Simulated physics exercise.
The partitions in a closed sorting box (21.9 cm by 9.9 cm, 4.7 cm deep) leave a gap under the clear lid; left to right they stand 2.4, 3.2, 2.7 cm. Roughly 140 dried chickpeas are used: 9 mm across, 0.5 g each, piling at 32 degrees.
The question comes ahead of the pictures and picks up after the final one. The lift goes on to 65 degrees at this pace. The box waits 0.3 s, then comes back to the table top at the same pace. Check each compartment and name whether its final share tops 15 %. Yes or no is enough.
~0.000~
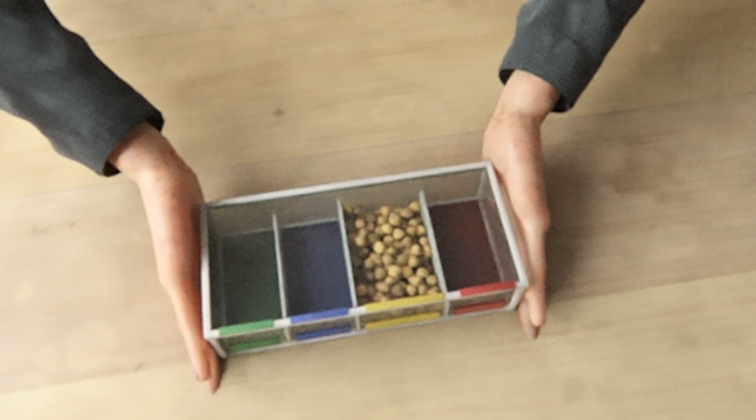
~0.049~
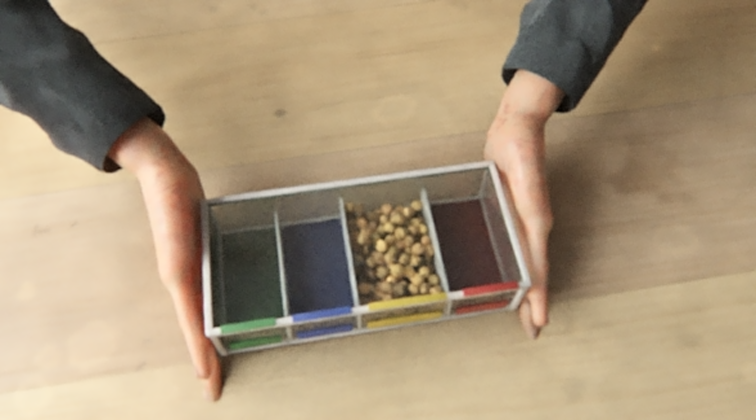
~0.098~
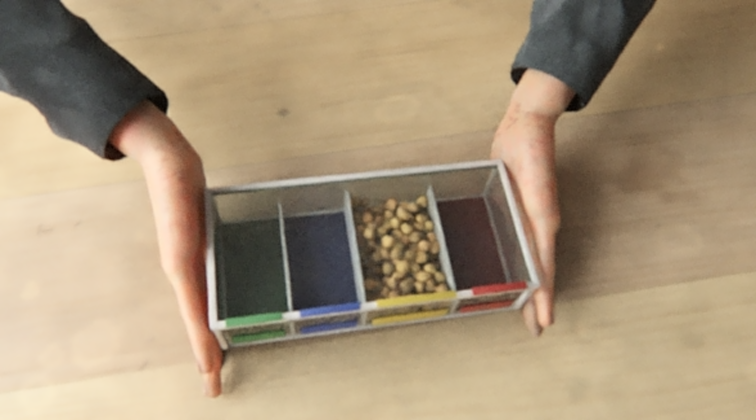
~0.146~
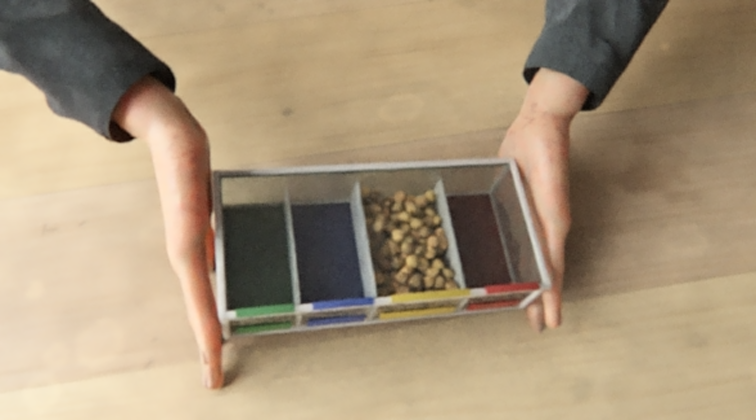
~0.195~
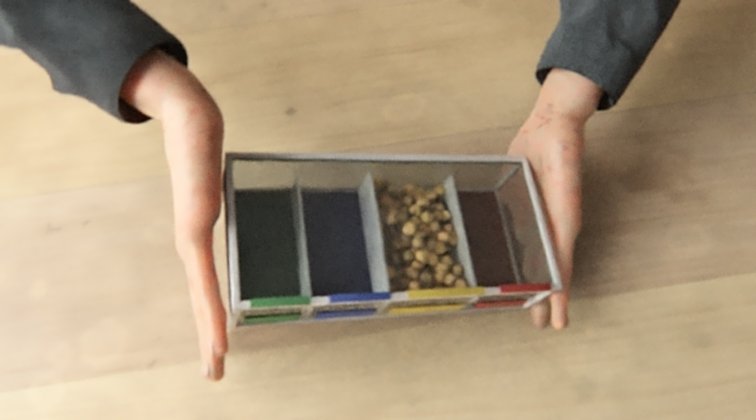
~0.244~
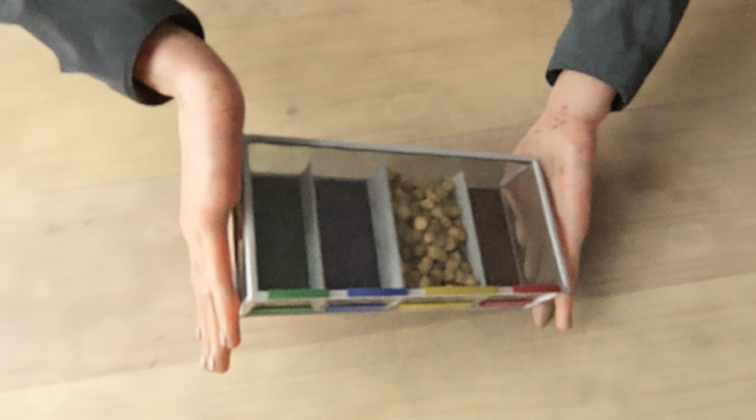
Red, yes; blue, no; green, no; yellow, yes.
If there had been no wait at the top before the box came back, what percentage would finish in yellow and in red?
Result - yellow: 75 %; red: 25 %.
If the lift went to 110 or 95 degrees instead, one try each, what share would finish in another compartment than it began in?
I'd put them near 70 and 65 percent in that order.
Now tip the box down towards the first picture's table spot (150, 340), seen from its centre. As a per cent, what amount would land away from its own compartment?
That comes to around 10 per cent.
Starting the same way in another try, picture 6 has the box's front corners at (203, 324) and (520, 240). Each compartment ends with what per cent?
Final shares, in per cent - red: 0, blue: 5, green: 5, yellow: 95.
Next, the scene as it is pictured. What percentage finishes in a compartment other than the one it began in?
25 percent.
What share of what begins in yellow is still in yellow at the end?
My estimate is roughly 80 percent.
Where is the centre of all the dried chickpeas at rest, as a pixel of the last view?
Approximately (432, 273) in the last view.
After 0.82 s, tilt 65 degrees; red 20 %, yellow 80 %.
After 1.21 s, tilt 35 degrees; red 25 %, yellow 75 %.
After 1.68 s, tilt 0 degrees; red 25 %, yellow 75 %.
At rest (2.1 s), red 25 %, blue 0 %, green 0 %, yellow 75 %.
